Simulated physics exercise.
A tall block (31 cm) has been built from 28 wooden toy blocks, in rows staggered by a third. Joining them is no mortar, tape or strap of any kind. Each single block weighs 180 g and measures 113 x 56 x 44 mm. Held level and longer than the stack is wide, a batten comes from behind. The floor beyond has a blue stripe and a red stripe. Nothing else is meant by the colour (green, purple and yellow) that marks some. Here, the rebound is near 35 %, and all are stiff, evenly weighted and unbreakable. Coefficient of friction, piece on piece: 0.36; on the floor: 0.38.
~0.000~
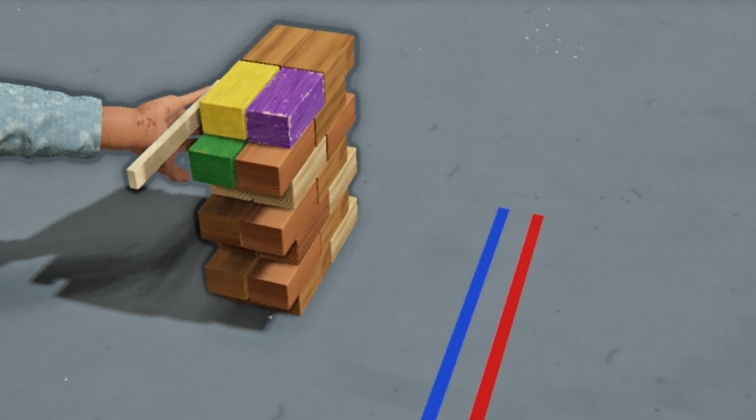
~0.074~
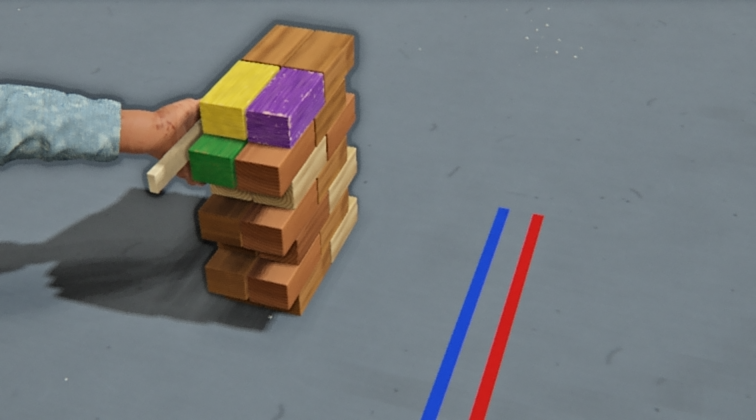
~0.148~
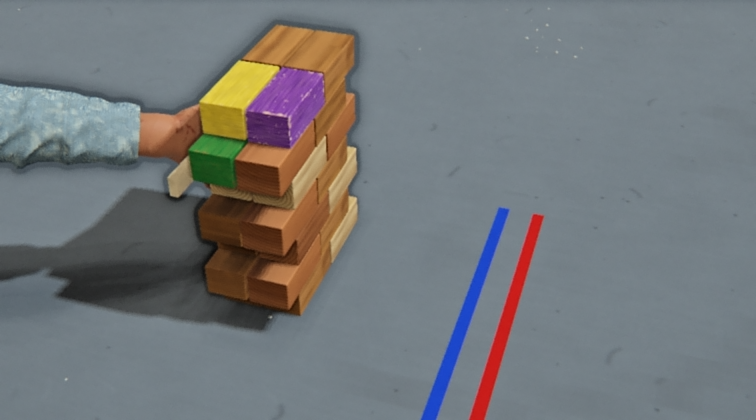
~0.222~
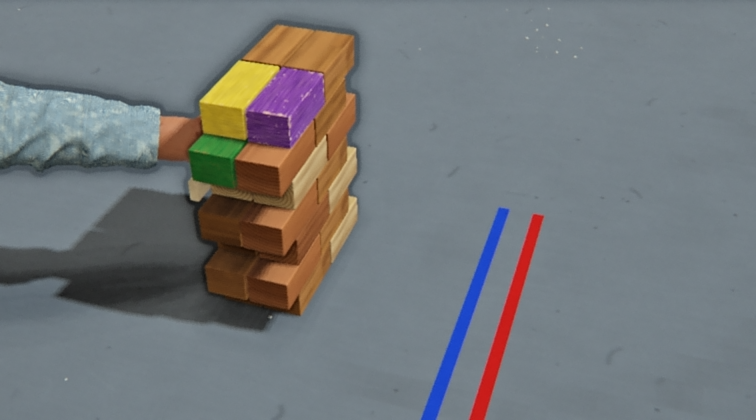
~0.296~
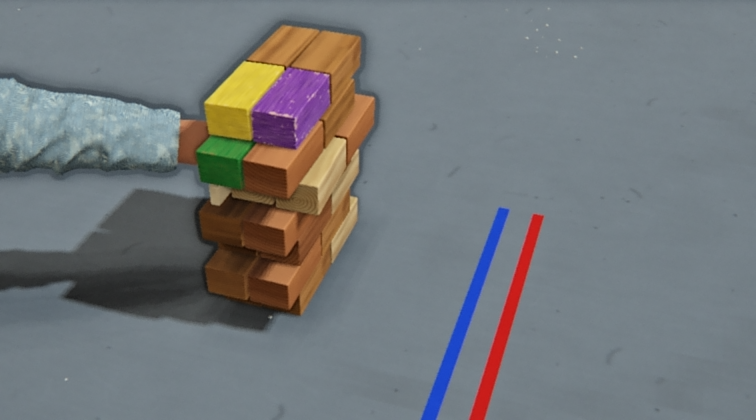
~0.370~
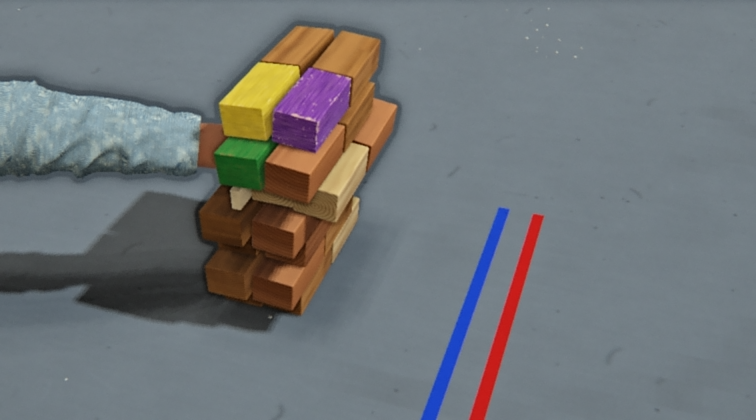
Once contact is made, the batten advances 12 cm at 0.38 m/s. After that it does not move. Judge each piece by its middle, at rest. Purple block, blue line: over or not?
It goes over the line.
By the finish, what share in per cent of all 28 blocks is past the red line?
Result: Around 20 per cent.
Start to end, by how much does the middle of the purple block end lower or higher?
About 26 cm lower.
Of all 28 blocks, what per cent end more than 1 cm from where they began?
The shifted ones make up 70 per cent.
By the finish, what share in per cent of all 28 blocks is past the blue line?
Close to 30 per cent of them.
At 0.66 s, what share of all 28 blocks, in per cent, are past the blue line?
By then, 5 per cent.
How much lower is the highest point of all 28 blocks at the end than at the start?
About 13 cm.
Around 0.48 s, none of the 28 blocks past the blue line, 20 disturbed; purple block tipped 11°; yellow block tipped 18°.
Around 0.66 s, 2 of the 28 blocks past the blue line; purple block on its side; yellow block on its side.
Around 0.92 s, 8 of the 28 blocks past the blue line; purple block upside down; green block on its side.
Finally (2.4 s), 8 of the 28 blocks past the blue line; purple block upside down; green block on its side; yellow block tipped 30°, 22 cm lower. Seen by the last camera, middles, green block near (376, 345).
